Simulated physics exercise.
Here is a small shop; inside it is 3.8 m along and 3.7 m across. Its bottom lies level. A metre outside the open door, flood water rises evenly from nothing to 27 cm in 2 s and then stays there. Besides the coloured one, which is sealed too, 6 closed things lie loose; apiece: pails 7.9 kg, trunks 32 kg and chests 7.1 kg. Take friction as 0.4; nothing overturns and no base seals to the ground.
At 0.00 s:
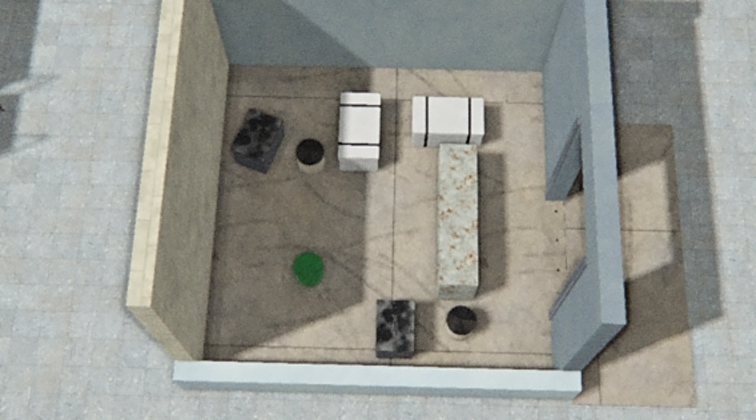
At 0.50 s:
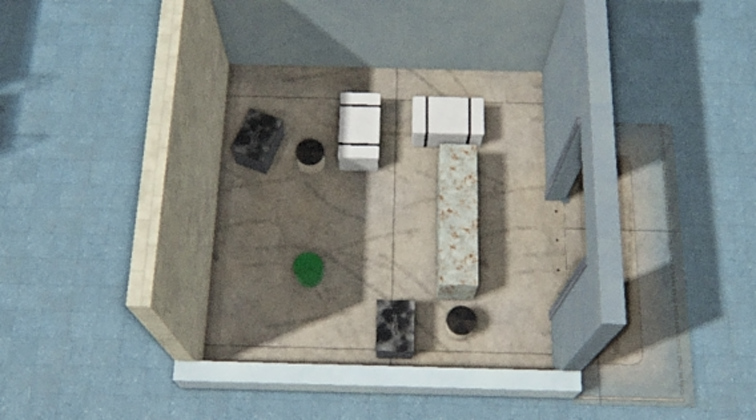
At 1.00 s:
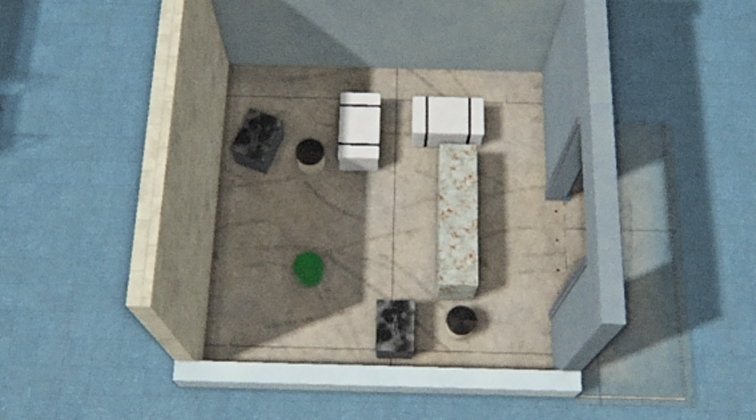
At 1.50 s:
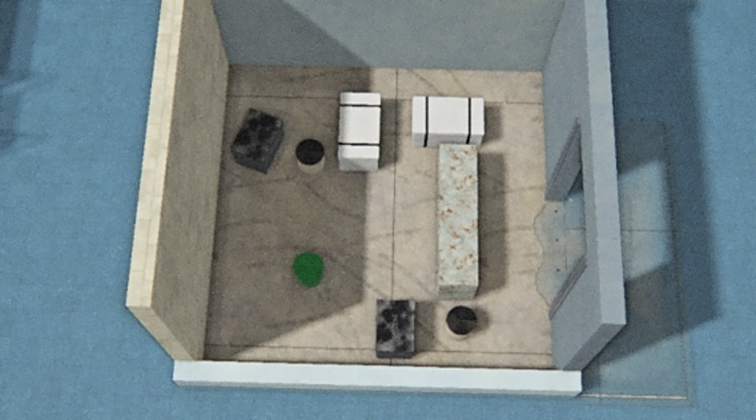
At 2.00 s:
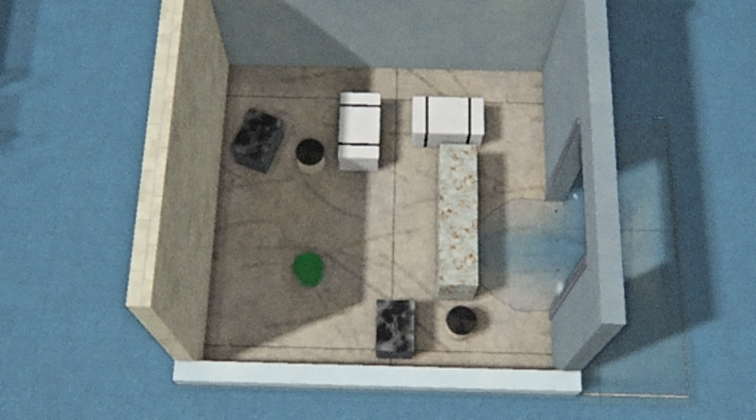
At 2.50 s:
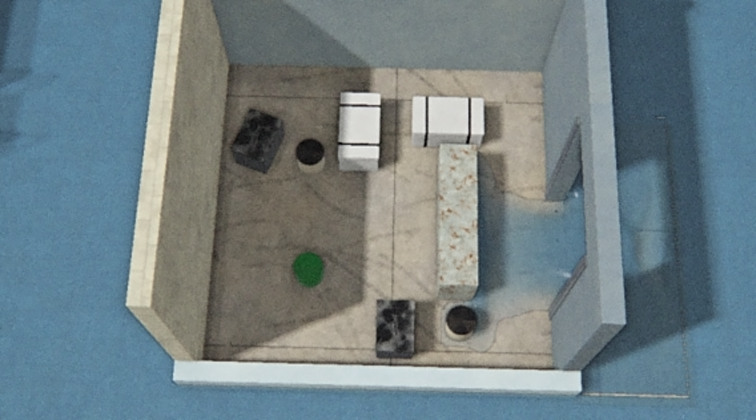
A small roofless shop, seen from above, holds pale and dark boxes, round dark-topped containers, a long speckled block and a small green object. Blue water covers the paving outside, then enters through the doorway on the right and spreads across the floor to the block, while nothing inside shifts.
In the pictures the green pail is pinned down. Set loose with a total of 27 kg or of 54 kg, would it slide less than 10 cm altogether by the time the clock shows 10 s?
For it, the smaller load will do.
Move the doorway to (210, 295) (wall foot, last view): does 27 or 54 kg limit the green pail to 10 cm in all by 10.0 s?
In that case only the larger load is enough.
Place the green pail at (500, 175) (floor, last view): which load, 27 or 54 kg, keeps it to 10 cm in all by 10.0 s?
Only the larger holds.
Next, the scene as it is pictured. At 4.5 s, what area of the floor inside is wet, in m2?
About 8.5 m2.
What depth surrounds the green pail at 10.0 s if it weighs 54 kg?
About 8 cm.
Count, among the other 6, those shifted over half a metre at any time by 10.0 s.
That makes 4.
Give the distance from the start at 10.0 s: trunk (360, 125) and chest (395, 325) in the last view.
In that order: 40 cm, 140 cm.
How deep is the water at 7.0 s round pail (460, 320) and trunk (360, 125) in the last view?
Roughly 6 and 5 cm.
After 3.5 s the green pail would be 0 cm from its start with 27 kg and 0 cm from its start with 54 kg; 0 cm of water round it then.
After 4.5 s the green pail would be 0 cm from its start with 27 kg and 0 cm from its start with 54 kg; 1 cm of water round it then.
After 7.0 s the green pail would be 0 cm from its start with 27 kg and 0 cm from its start with 54 kg; 5 cm of water round it then.
After 10.0 s the green pail would be 0 cm from its start with 27 kg and 0 cm from its start with 54 kg; 8 cm of water round it then.
